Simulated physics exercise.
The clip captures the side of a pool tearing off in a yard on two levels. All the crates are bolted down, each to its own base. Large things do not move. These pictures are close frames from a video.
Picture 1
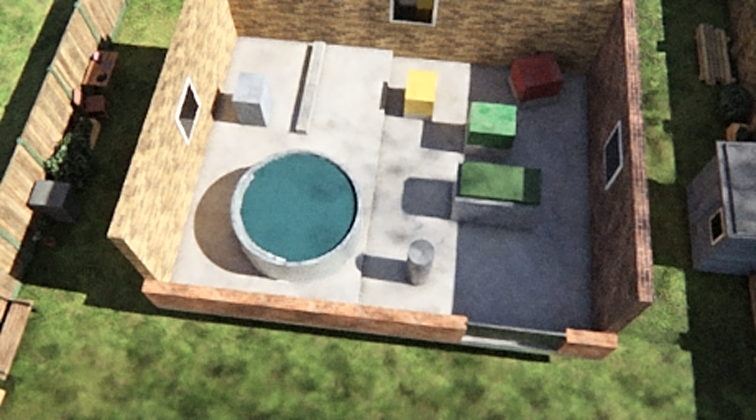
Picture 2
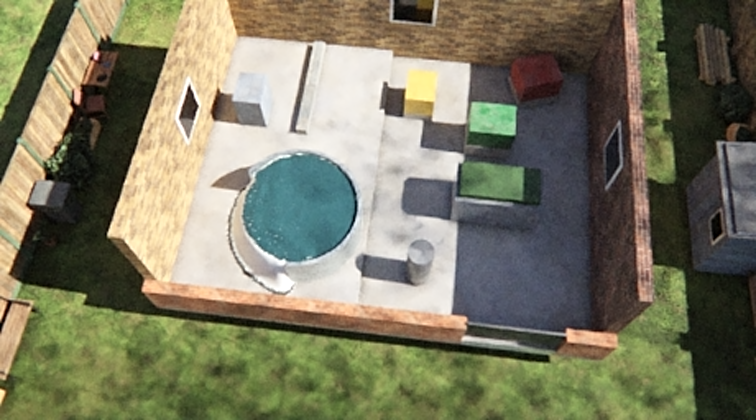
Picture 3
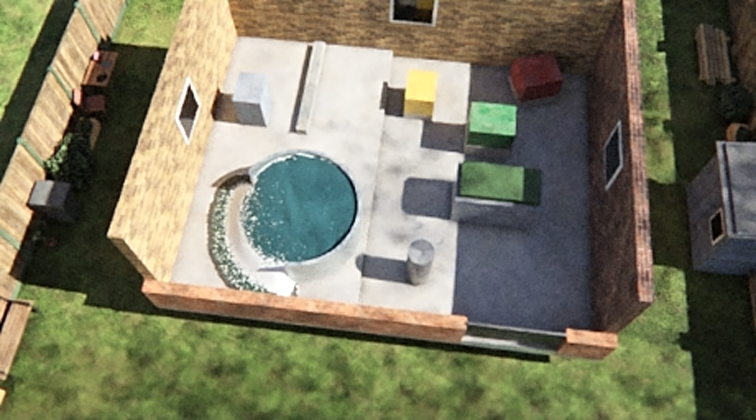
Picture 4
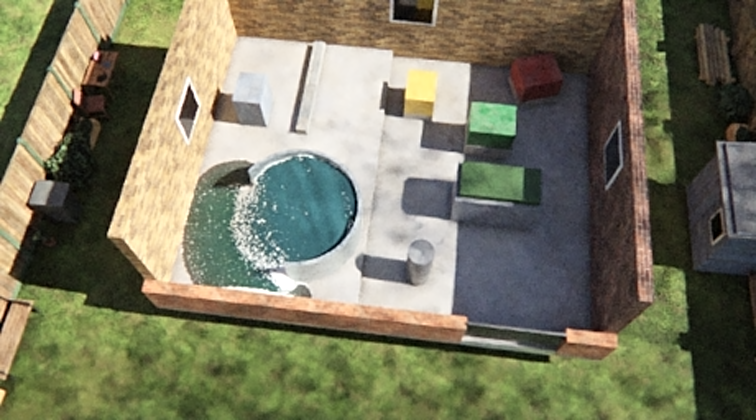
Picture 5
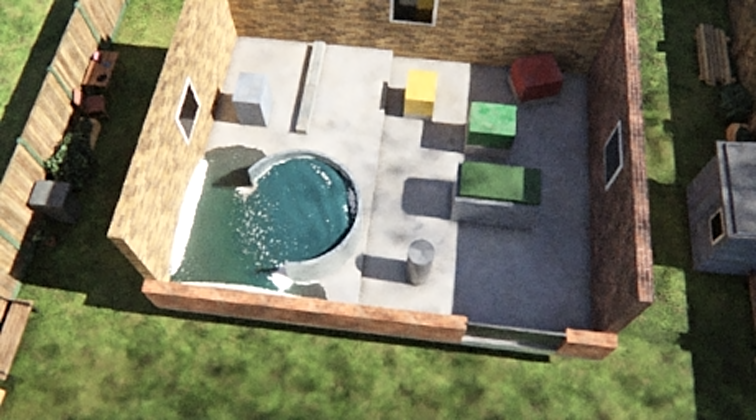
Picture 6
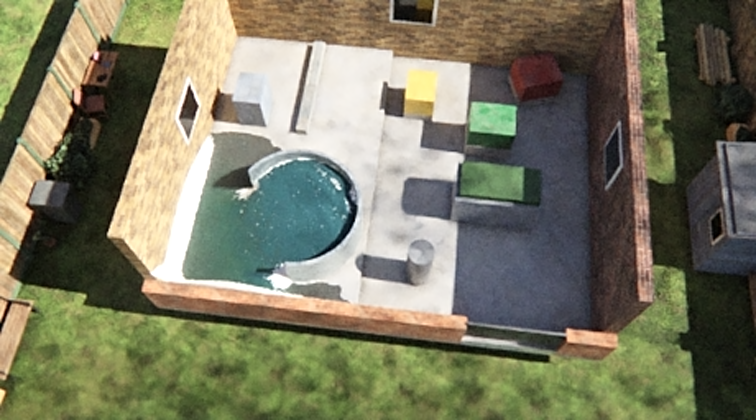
Round pool's left side tearing open in a walled yard, teal water pouring out and spreading across pale paving to the left wall.
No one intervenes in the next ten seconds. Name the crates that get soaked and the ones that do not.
The red crate does not get soaked; the yellow crate does not get soaked; the green crate does not get soaked.
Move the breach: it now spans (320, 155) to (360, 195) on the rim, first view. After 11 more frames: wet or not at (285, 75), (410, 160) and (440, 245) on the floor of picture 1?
Taken in turn, that's not reached, reached, and finally reached.
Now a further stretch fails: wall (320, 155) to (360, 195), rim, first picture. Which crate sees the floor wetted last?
That would be the red-painted one, reached last.
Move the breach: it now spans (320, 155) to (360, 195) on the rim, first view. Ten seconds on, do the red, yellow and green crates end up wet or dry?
Result: Red gets overtopped, yellow gets overtopped, green gets overtopped.
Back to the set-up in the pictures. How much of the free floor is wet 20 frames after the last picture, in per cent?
My estimate is close to 55 per cent.
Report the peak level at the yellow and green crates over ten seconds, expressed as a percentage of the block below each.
About 60 percent and about 30 percent.
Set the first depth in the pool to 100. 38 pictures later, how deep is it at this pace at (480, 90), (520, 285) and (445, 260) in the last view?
Approx. values, in order: 2 %, 2 %, 2 %.
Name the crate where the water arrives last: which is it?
The crate marked red.
A moment on, water covers 20 % of the floor; the red crate not reached, the yellow crate not reached, the green crate not reached.
Next, water covers 30 % of the floor; the red crate not reached, the yellow crate not reached, the green crate not reached.
Then, water covers 55 % of the floor; the red crate not reached, the yellow crate water round its plinth, the green crate not reached.
Later, water covers 85 % of the floor; the red crate water round its plinth, the yellow crate water round its plinth, the green crate water round its plinth.
In the end, water covers 95 % of the floor; the red crate stayed above the water, the yellow crate stayed above the water, the green crate stayed above the water.
